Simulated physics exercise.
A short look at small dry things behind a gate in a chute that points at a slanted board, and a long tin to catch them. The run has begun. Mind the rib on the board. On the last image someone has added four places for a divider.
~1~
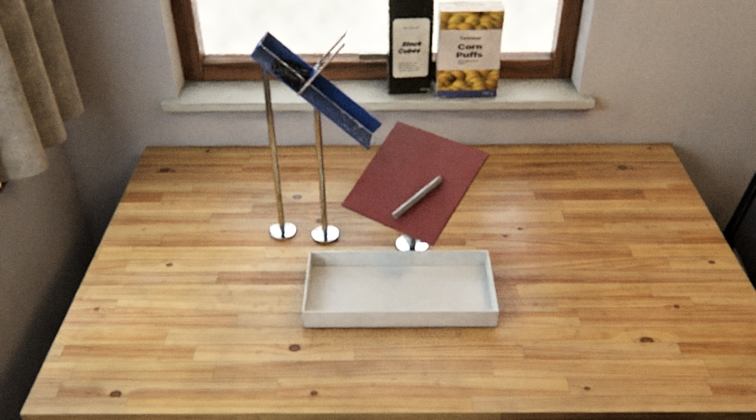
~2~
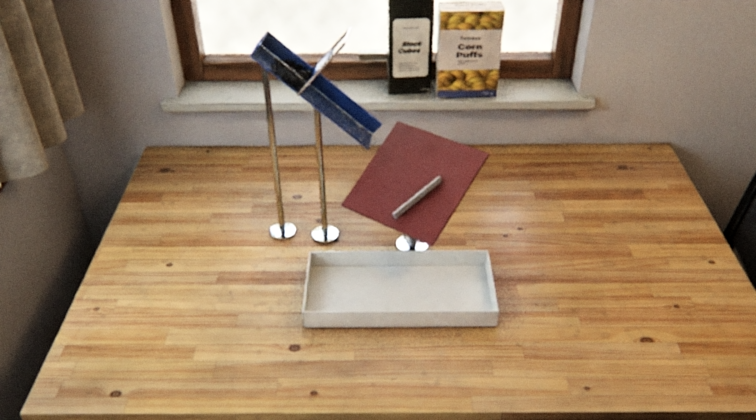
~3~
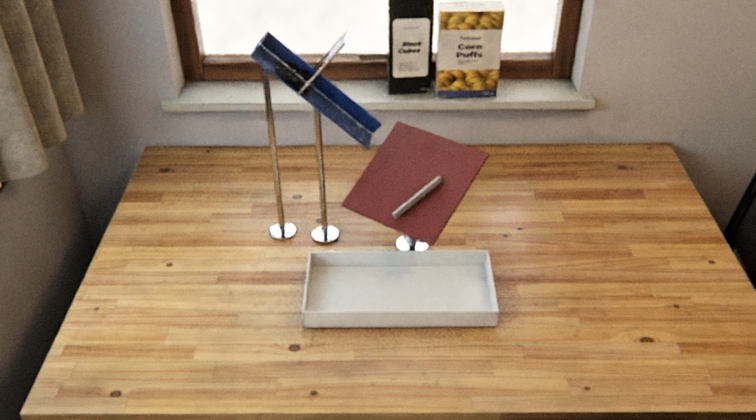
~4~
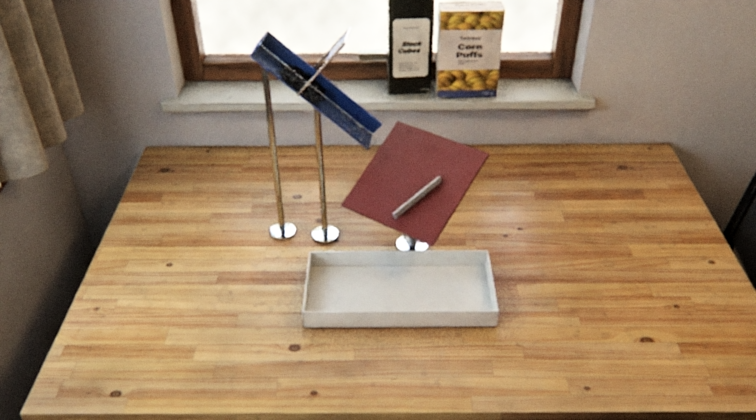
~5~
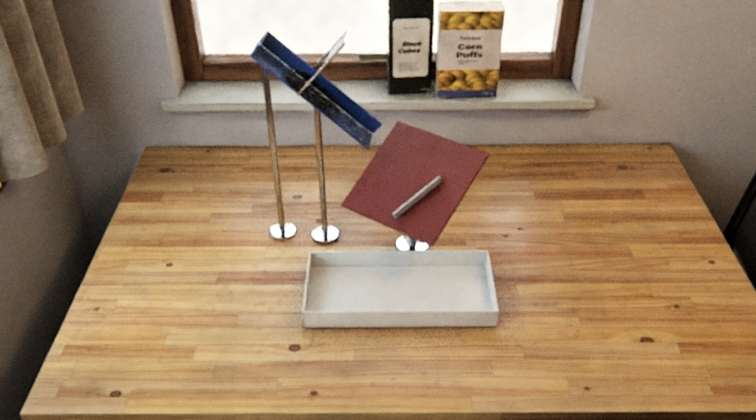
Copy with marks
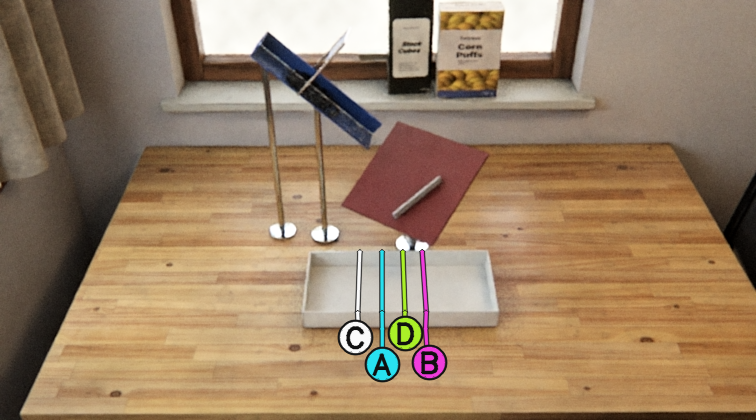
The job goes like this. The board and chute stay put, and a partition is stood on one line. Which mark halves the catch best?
Take C.
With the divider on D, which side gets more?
The left side.
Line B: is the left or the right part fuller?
Left.
On the marked copy, line A crosses the front rim at (382, 311); line B crosses the front rim at (426, 311); line C crosses the front rim at (357, 311); line D crosses the front rim at (404, 311).
With A, of what is caught, the bulk on the left of the divider, a small share on the right.
With B, of what is caught, all but a few on the left of the divider, only a few on the right.
With C, of what is caught, close to a third on the left of the divider, close to two thirds on the right.
With D, of what is caught, all but a few on the left of the divider, only a few on the right.
